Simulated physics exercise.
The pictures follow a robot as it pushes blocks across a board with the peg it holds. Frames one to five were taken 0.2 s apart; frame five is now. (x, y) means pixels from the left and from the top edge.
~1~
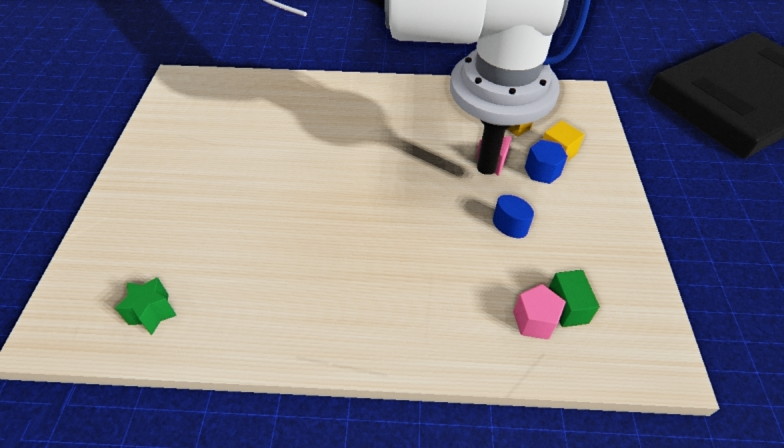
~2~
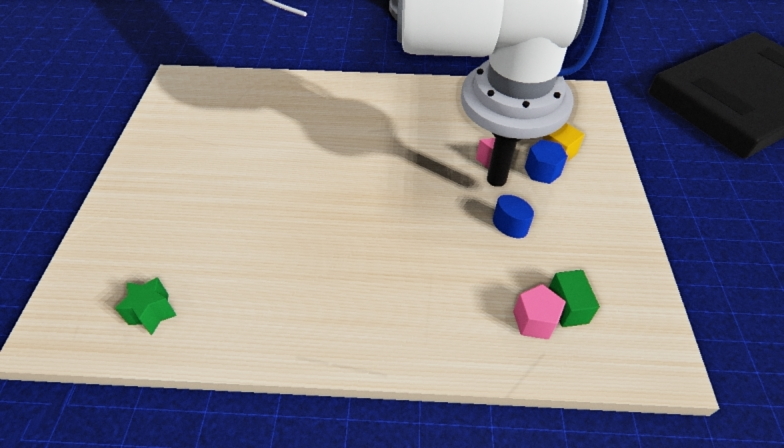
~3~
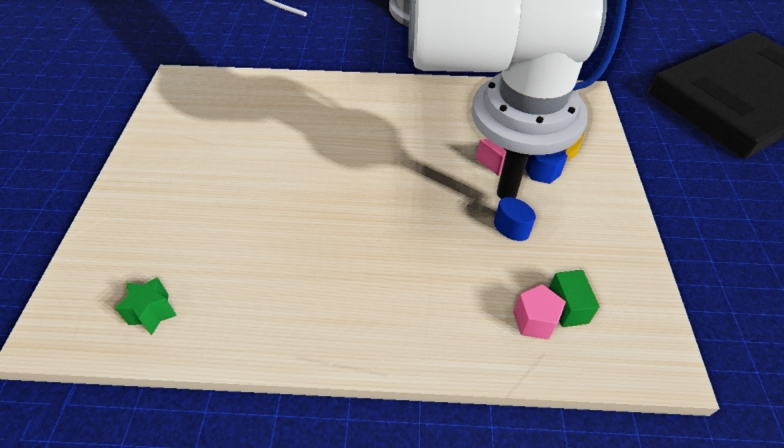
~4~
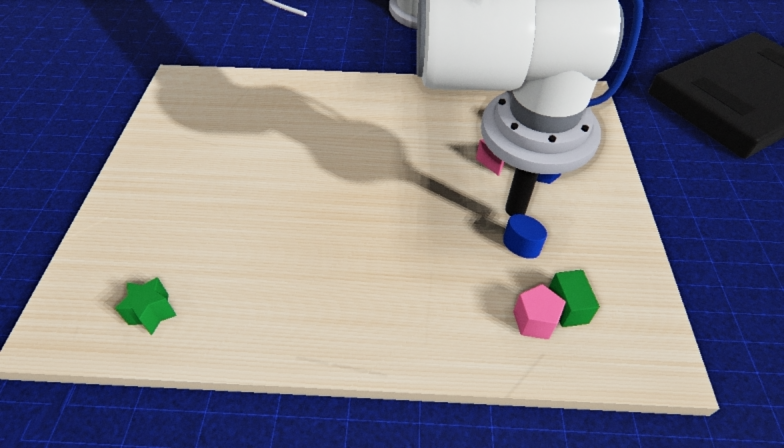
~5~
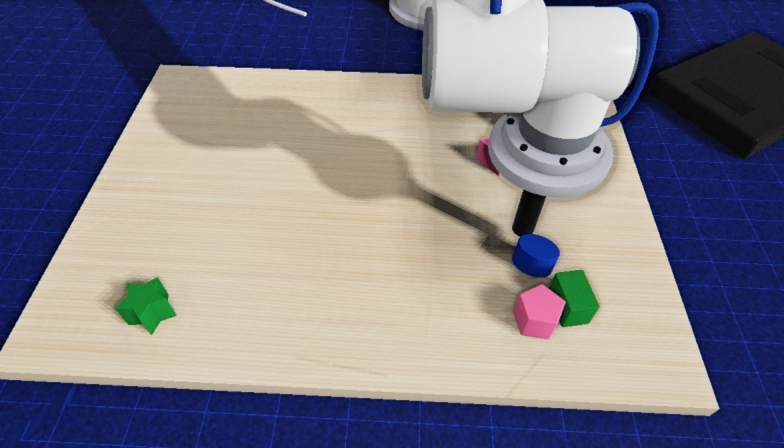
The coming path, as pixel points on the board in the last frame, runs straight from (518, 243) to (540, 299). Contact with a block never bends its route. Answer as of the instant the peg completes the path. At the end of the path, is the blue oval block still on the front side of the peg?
Yes, that is how it ends up.
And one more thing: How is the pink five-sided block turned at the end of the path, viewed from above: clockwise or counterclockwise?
Clockwise from above.
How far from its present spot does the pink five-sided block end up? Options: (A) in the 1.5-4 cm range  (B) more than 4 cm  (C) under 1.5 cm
Choice A: In the 1.5-4 cm range.
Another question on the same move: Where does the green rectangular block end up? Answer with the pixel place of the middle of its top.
I expect it at (615, 324).
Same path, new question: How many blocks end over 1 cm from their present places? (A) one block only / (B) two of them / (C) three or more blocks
Letter C.
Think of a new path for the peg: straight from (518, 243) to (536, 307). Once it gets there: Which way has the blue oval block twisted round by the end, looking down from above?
From above, it turns counterclockwise.
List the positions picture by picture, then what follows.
In the first frame, peg tip (486, 168); block tops, blue oval block (516, 206); pink five-sided block (543, 304); green rectangular block (577, 289).
In the second frame, peg (497, 180); blocks unchanged.
In the third frame, peg (507, 194); blue oval block (517, 209).
In the fourth frame, peg (515, 210); blue oval block (528, 227).
In the fifth frame, peg (523, 230); blue oval block (539, 246); pink five-sided block (543, 304); green rectangular block (577, 289).
The first path, step by step. Halfway along, peg (534, 257); blue oval block (556, 273), turned 20° anticlockwise; green rectangular block (590, 302).
At the end, peg (546, 286); blue oval block (573, 301), turned 35° anticlockwise; pink five-sided block (547, 328), turned 30° clockwise; green rectangular block (615, 324), turned 25° anticlockwise.
